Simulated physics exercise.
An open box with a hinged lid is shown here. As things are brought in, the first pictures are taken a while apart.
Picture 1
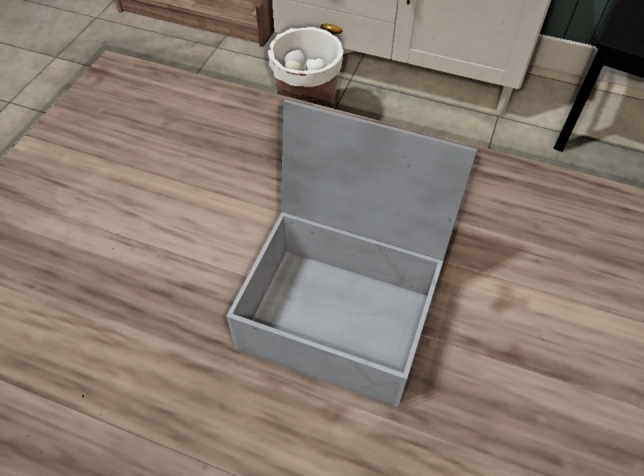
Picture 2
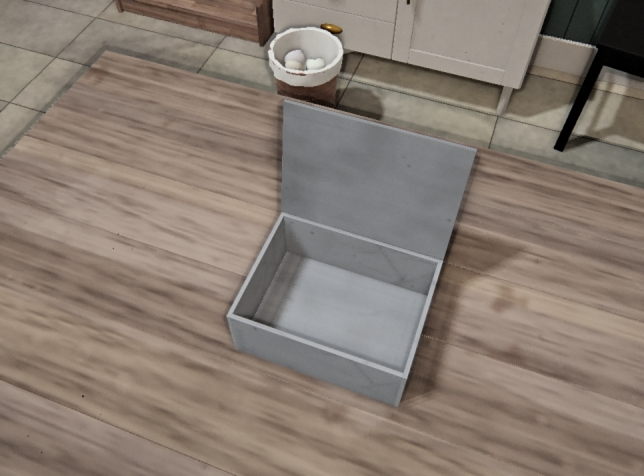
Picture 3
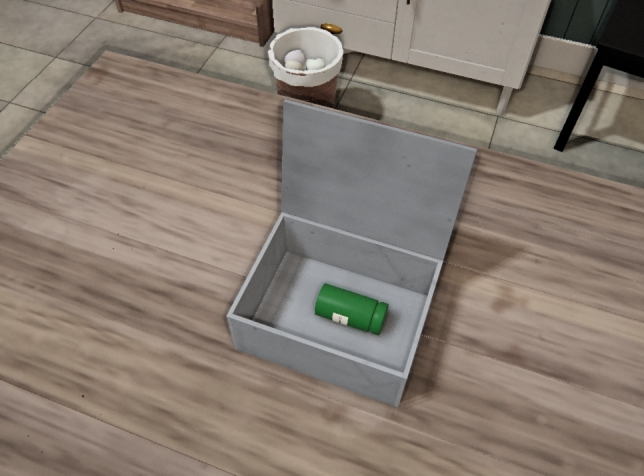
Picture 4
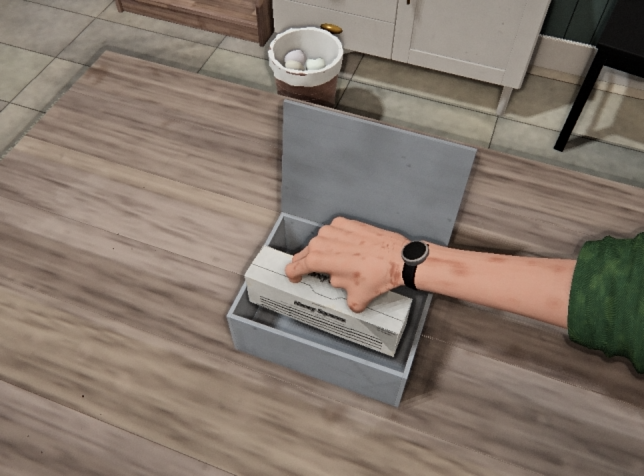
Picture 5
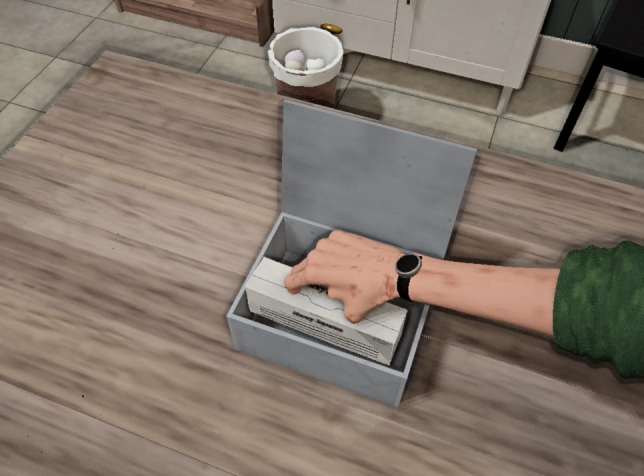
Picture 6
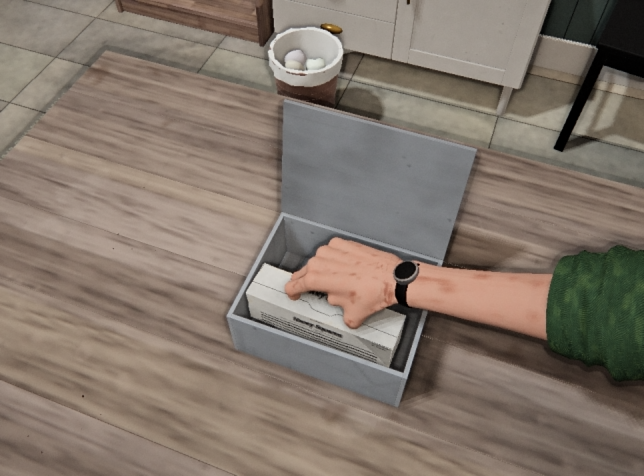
A green shaker appeared lying in an empty gray box with its lid open, then a hand in a green sleeve lowered a white carton into the box and kept hold of it.
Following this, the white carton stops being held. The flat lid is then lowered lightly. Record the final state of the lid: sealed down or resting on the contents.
Seems the lid won't be blocked.
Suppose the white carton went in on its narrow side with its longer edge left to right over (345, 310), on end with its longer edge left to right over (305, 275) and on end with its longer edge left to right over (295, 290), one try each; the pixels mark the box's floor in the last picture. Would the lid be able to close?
First, it closes; second, it stays ajar; third, it is held up.
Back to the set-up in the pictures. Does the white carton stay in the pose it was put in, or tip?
After all that, it keeps its set angle.
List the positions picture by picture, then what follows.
The last thing is not in view yet, in the first picture.
The last thing is not in view yet, in the second picture.
The last thing is not in view yet; green shaker (352, 309), in the third picture.
Still above its spot; white carton (327, 300), in the fourth picture.
Still above its spot; white carton (325, 311), in the fifth picture.
Put in, still held; white carton (325, 316), in the sixth picture.
Then, 1.30 s after the last picture, lid 78° above the rim; white carton slid a little near (325, 334).
Then, 1.90 s after the last picture, lid 38° above the rim; white carton slid a little near (325, 334).
At rest, lid shut; moved from the start, white carton; green shaker in place. Seen from the same camera at the end, white carton near (325, 334).
